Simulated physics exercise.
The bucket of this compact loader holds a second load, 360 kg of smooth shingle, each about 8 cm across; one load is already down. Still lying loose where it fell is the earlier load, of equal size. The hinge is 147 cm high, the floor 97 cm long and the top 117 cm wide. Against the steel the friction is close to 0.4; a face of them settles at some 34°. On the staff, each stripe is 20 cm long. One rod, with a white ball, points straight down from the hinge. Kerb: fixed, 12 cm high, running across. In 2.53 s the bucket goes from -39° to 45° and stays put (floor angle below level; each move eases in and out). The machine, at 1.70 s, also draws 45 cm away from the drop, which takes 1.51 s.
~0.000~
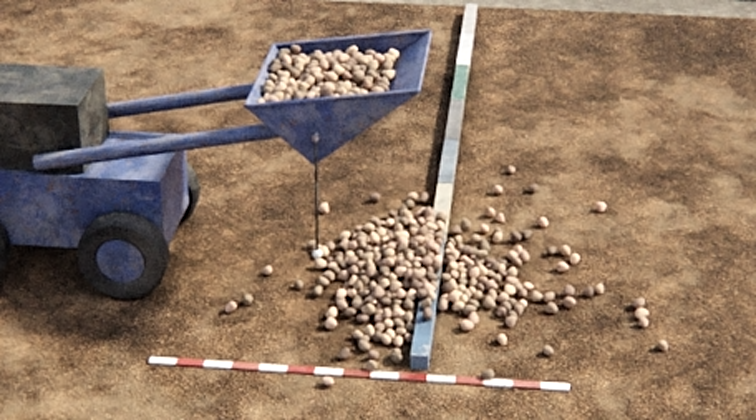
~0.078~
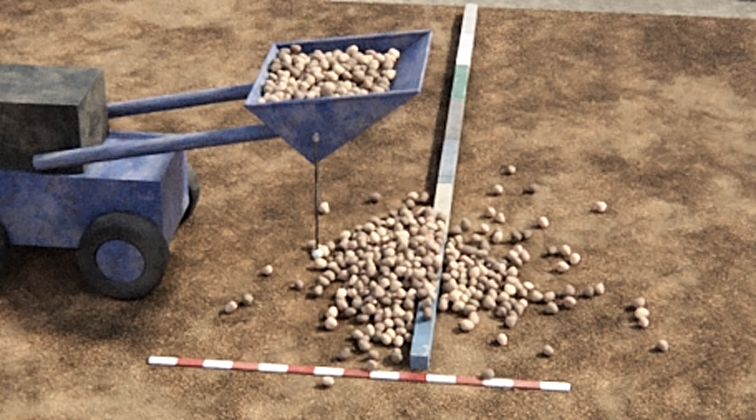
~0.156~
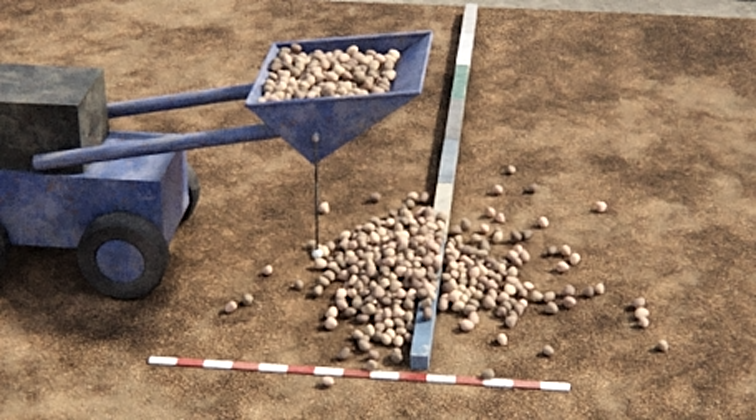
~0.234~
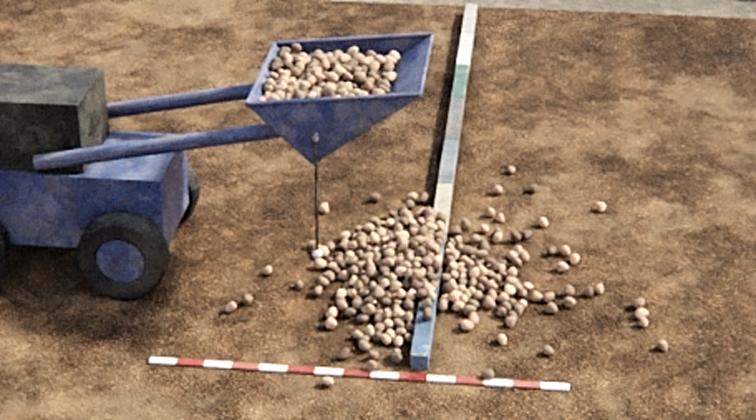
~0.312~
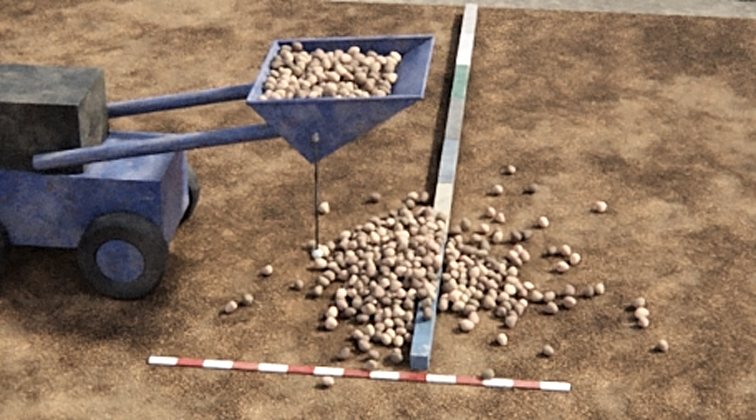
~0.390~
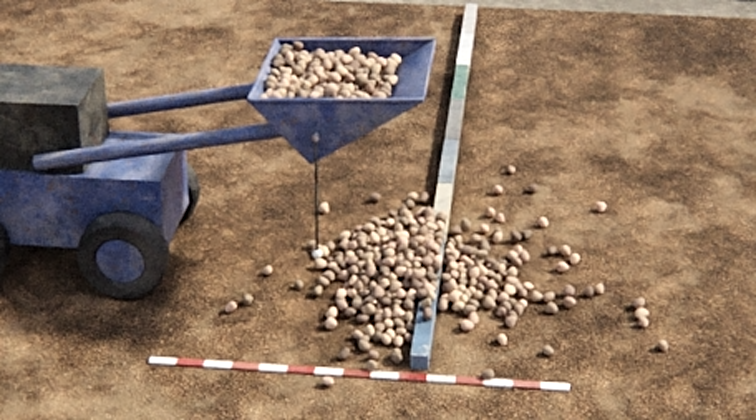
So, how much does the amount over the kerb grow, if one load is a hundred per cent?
It grows by around 59 per cent.
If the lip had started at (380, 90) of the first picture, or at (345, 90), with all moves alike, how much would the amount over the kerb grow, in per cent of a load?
About 20 per cent from the first spot and 5 per cent from the second.
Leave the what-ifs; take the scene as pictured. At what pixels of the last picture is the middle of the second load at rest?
I'd point to about (454, 265).
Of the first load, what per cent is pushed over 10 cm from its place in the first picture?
Some 20 percent, give or take.
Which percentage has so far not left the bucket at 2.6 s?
It holds some 0 percent.
After 1.9 s the floor is at 32°; in per cent of one load, 84 in the bucket, 89 on this side of the kerb, 27 over the kerb; the foremost stones are at (618, 289).
After 2.6 s the floor is at 45°; in per cent of one load, 0 in the bucket, 122 on this side of the kerb, 78 over the kerb; the foremost stones are at (623, 299).
After 3.7 s the floor is at 45°; in per cent of one load, 0 in the bucket, 116 on this side of the kerb, 84 over the kerb; the foremost stones are at (634, 283).
After 6.4 s the floor is at 45°; in per cent of one load, 0 in the bucket, 116 on this side of the kerb, 84 over the kerb; the foremost stones are at (634, 283). Net gain over the kerb, 59.
